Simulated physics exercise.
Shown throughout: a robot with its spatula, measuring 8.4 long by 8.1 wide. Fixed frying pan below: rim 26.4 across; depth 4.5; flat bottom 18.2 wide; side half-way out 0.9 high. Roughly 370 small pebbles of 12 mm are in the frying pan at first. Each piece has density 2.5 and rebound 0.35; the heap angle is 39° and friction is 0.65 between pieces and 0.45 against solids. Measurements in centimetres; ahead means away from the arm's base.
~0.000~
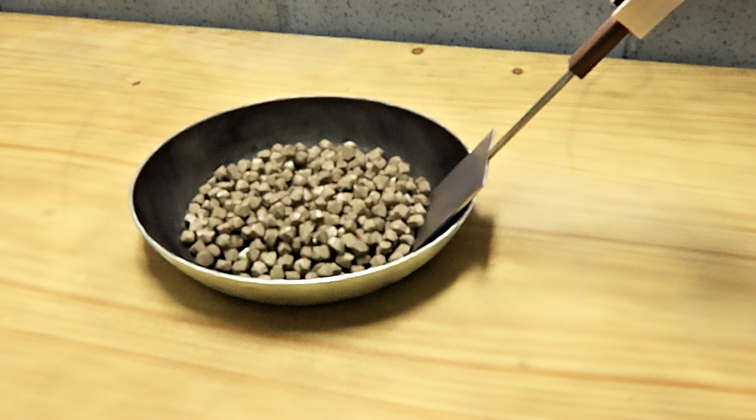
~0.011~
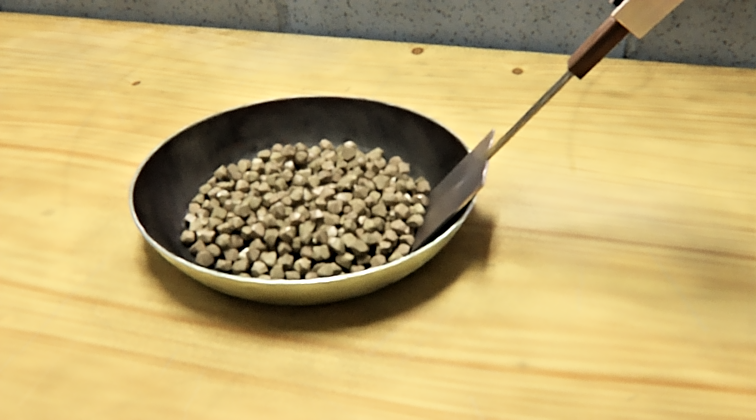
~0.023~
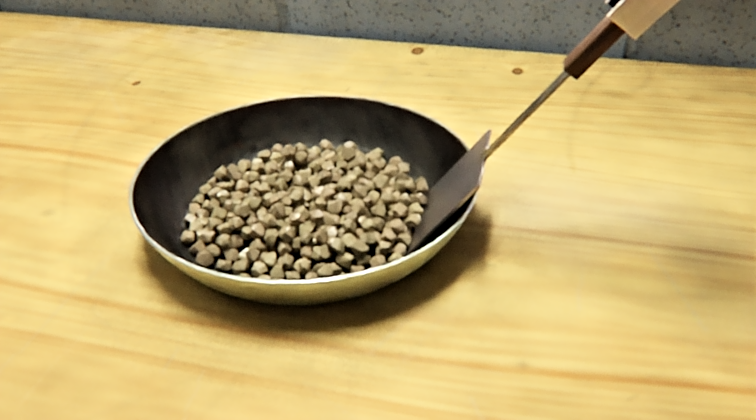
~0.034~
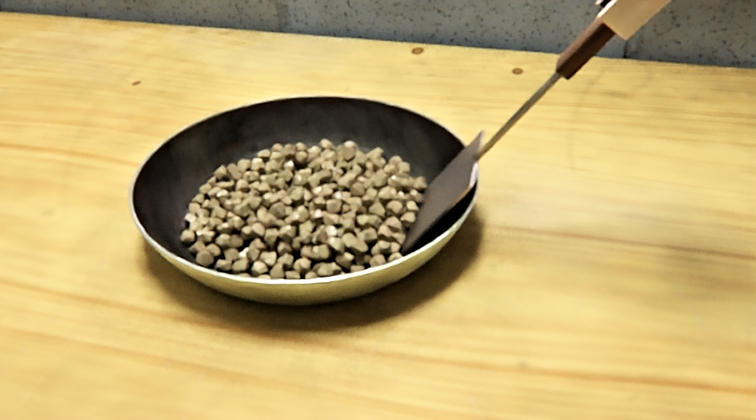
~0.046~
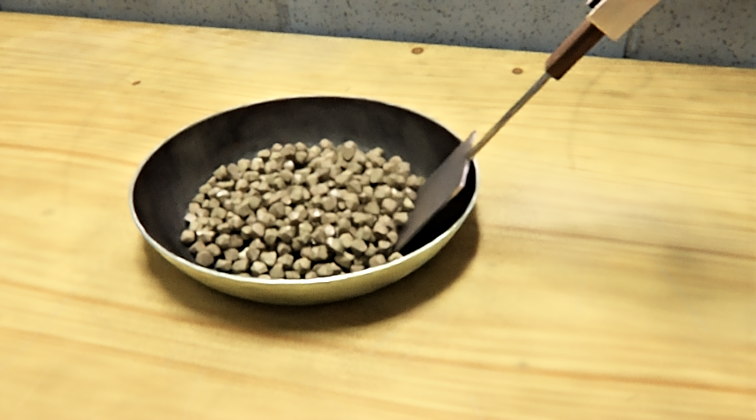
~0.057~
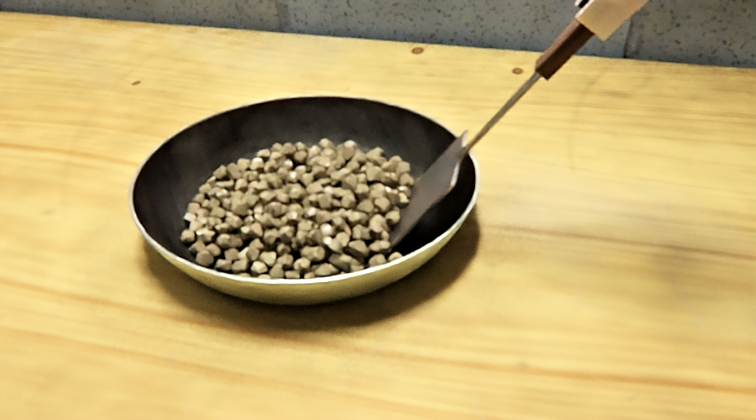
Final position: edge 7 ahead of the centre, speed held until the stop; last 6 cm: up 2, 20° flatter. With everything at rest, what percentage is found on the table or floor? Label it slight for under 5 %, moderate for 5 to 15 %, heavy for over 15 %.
Label: Slight.
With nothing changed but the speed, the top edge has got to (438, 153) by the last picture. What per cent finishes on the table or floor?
Expect some 5 per cent there.
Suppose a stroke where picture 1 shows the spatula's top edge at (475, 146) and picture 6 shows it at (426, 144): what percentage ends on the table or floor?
It works out to about 10 %, more or less.
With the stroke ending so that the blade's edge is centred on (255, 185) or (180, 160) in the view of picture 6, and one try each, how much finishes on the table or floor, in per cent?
The two tries give near 0 and near 25 in a hundred.
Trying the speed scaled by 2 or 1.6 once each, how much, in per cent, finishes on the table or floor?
Try one about 10 %, try two about 5 %.
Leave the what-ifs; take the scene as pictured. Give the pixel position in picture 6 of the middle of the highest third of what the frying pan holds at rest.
(198, 169).
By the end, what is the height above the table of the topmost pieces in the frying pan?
Top of the heap: Roughly 5.5 cm above the table top.
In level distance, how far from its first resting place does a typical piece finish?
I'd guess close to 5 centimetres.
After 0.15 s, sloping 55°, highest piece 4 above the table; 373 in the frying pan.
After 0.24 s, sloping 47°, highest piece 5 above the table; 373 in the frying pan.
After 0.49 s, sloping 35°, highest piece 6 above the table; 371 in the frying pan, 2 on the table or floor.
After 1.54 s, sloping 35°, highest piece 6 above the table; 370 in the frying pan, 3 on the table or floor.
In the end, 370 in the frying pan, 3 on the table or floor. That is 1 % on the table or floor.
